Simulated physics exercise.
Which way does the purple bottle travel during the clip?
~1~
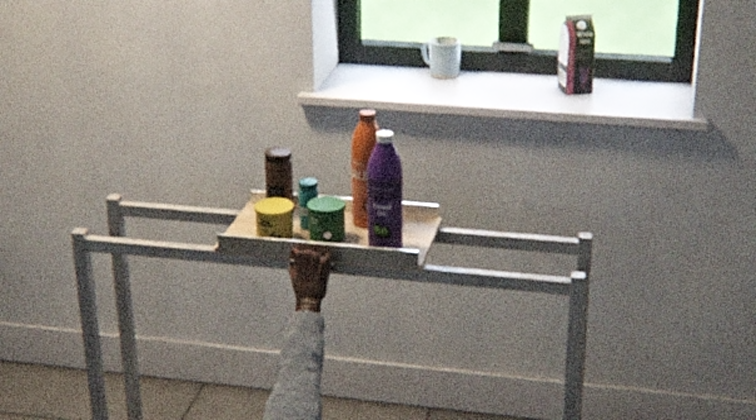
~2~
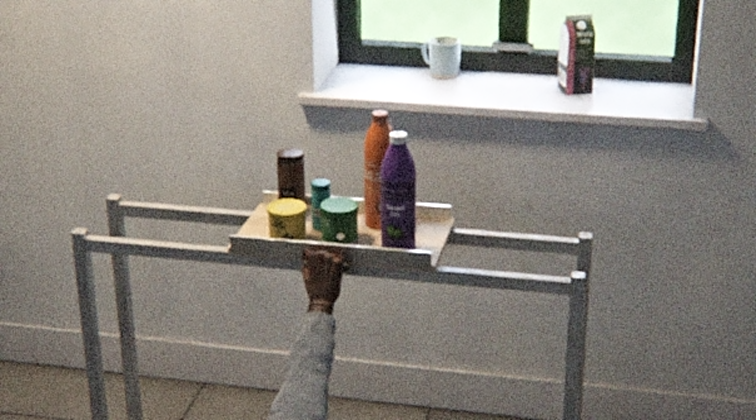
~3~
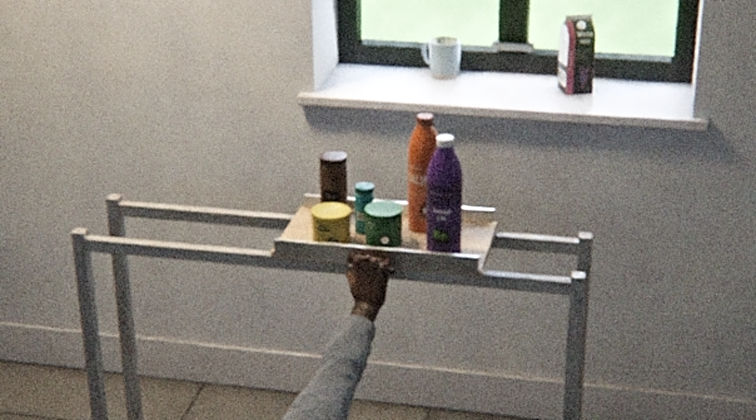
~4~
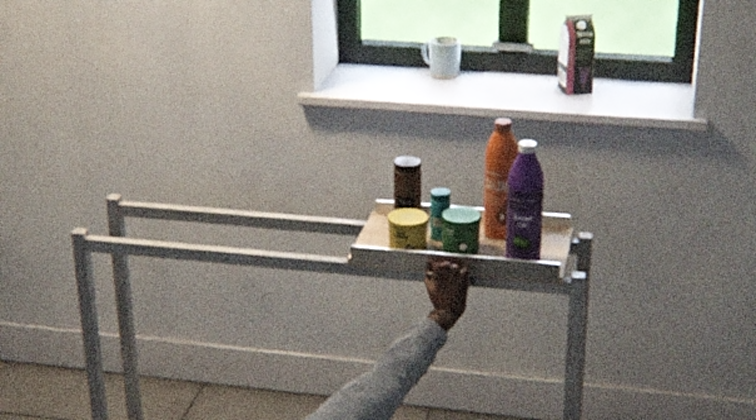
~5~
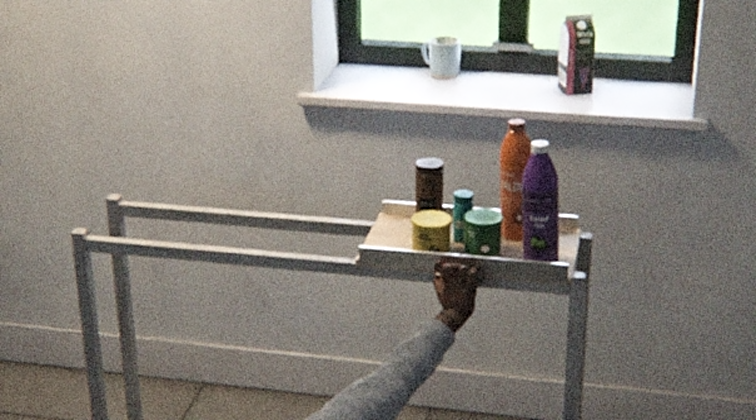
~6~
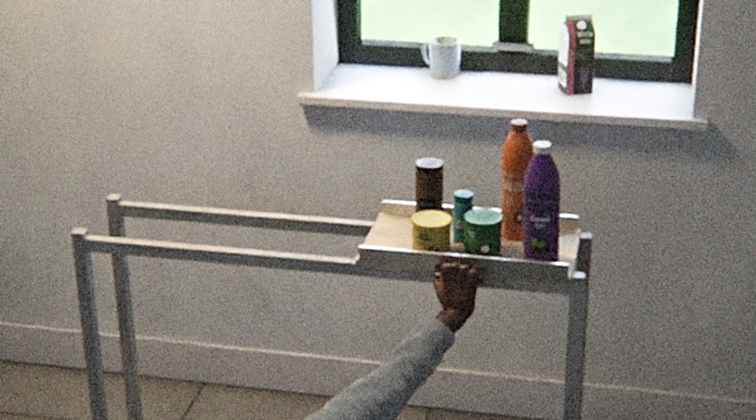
It travels to the right, riding on the tray as the hand moves it along the rack.
